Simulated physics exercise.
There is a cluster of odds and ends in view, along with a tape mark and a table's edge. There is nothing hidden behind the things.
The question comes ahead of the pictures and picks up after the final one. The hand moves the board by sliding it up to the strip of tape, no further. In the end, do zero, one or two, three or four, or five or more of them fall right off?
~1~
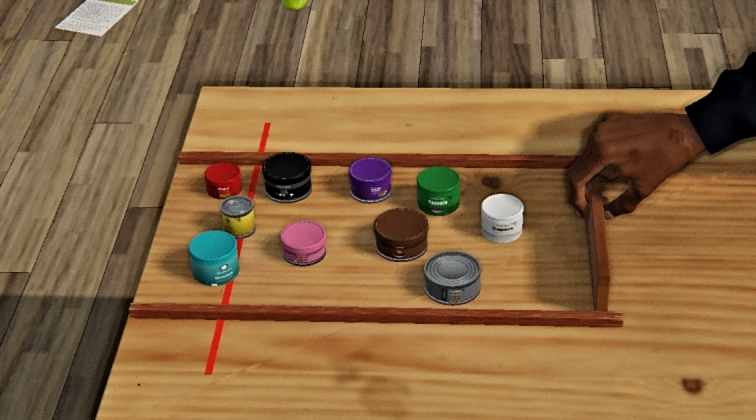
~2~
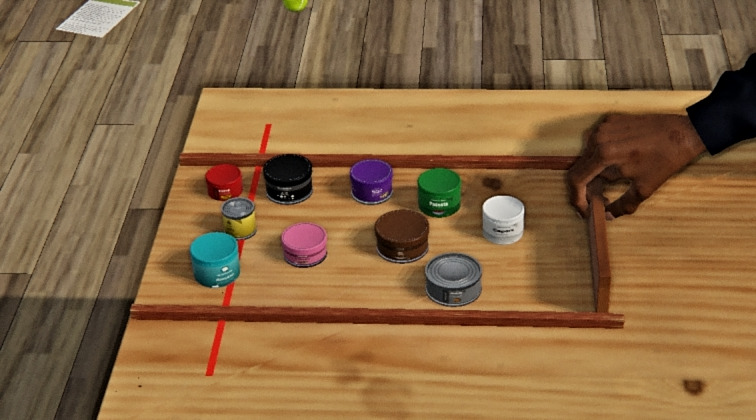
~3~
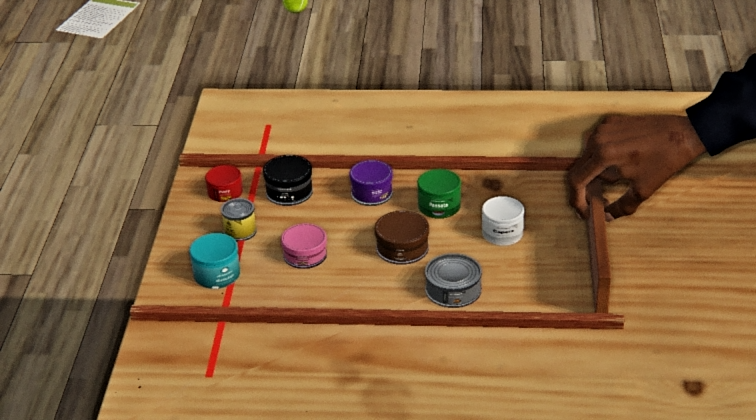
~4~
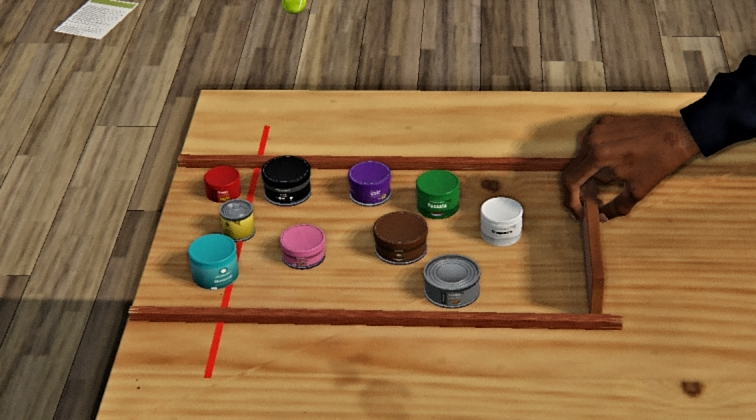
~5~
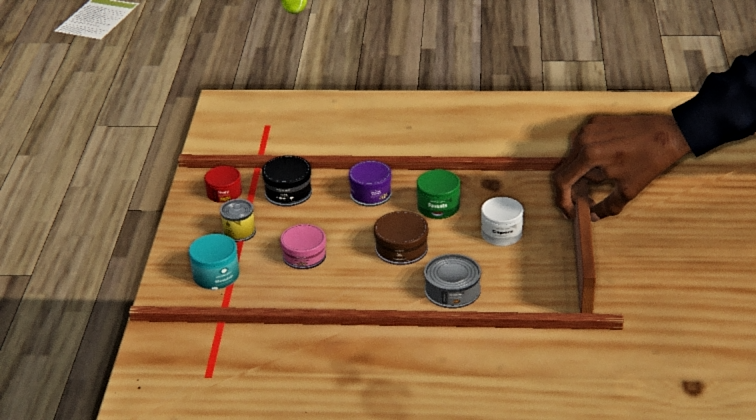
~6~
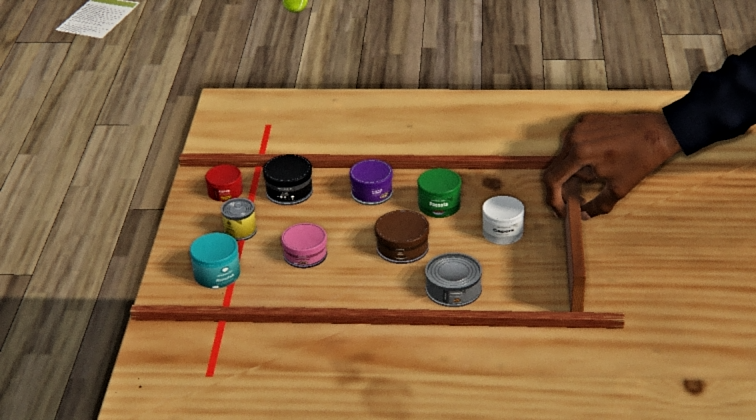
Pushes off one or two.
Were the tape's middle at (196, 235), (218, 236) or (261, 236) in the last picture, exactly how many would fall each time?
Try 1: 5; try 2: 3; try 3: 0.
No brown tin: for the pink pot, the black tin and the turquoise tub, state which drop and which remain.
Pink pot - safe, black tin - safe, turquoise tub - safe.
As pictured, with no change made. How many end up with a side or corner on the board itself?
It touches 5.
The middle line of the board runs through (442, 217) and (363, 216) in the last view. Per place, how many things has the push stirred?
By then 4, and later 6.
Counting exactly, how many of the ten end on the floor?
The total is 1.
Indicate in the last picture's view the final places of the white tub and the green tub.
For the white tub it's (224, 216), and for the green tub it's (229, 191).
Soon after, none off yet; red tub at rest near (224, 183); turquoise tub at rest near (215, 261); yellow tin at rest near (239, 219).
By the end, the number that fall off is one or two; fallen, red tub.
